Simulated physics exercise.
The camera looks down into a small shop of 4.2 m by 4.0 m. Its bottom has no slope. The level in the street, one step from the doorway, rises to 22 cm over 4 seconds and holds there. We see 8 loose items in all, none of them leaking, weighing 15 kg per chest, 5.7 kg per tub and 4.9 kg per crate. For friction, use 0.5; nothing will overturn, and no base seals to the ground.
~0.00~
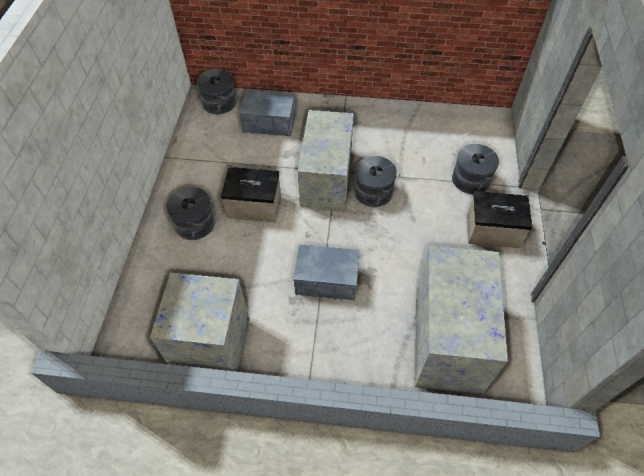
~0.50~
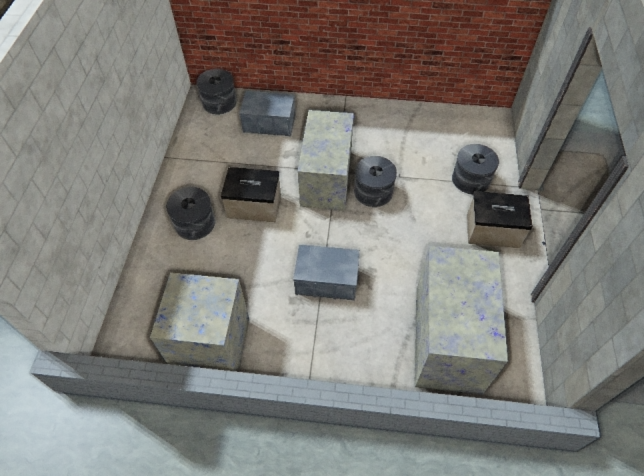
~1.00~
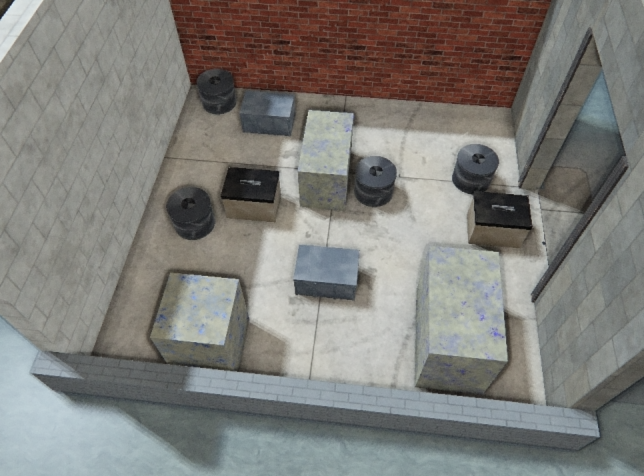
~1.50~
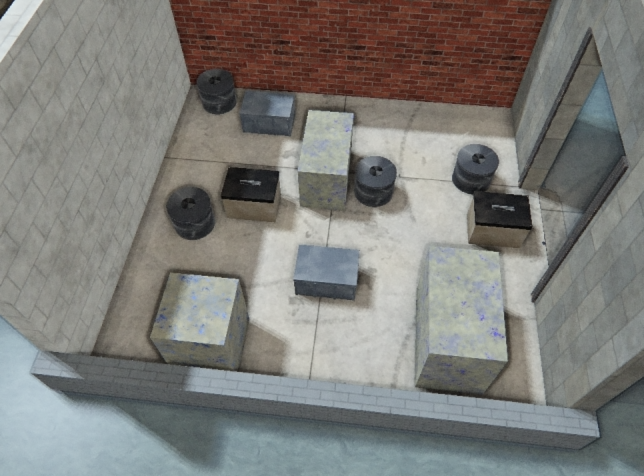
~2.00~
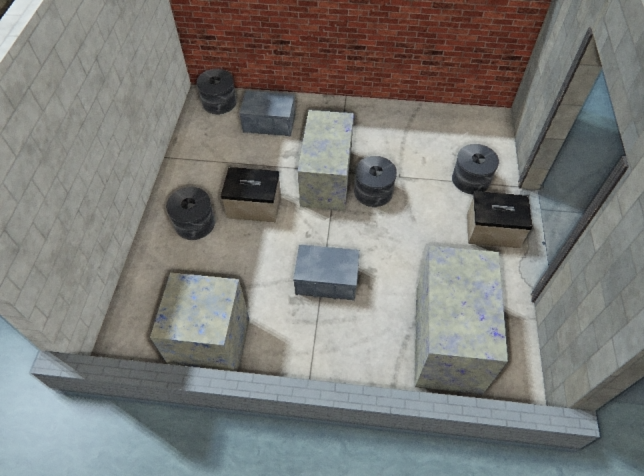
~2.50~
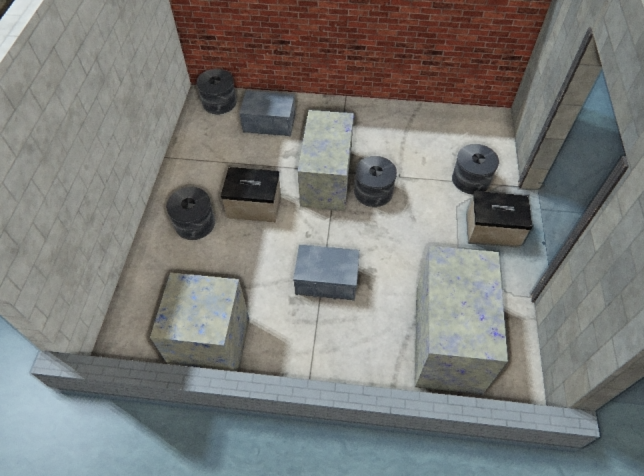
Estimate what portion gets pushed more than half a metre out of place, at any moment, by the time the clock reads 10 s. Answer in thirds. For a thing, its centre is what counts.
Two thirds or more.
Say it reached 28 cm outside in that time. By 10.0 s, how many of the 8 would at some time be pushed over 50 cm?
Then the count would be 8.
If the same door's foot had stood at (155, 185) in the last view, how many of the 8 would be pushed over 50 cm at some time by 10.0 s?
Then it comes to 6.
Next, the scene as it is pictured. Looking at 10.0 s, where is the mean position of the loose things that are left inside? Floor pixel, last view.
I'd say about (295, 177) in the last view.
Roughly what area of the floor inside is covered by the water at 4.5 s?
Somewhere around 6.5 m2, roughly.
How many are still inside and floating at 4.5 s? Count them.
At that instant the tally stands at 0.
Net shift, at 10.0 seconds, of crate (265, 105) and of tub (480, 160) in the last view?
Respectively 10 and 10 centimetres.
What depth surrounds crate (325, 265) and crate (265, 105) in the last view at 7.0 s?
About 7 and 3 cm.
After 3.5 s 0 of 8 are over 50 cm from their spots; 0 afloat.
After 4.5 s 2 of 8 are over 50 cm from their spots; 0 afloat.
After 7.0 s 4 of 8 are over 50 cm from their spots; 4 afloat.
After 10.0 s 5 of 8 are over 50 cm from their spots, and 7 have been at some point; 8 afloat.
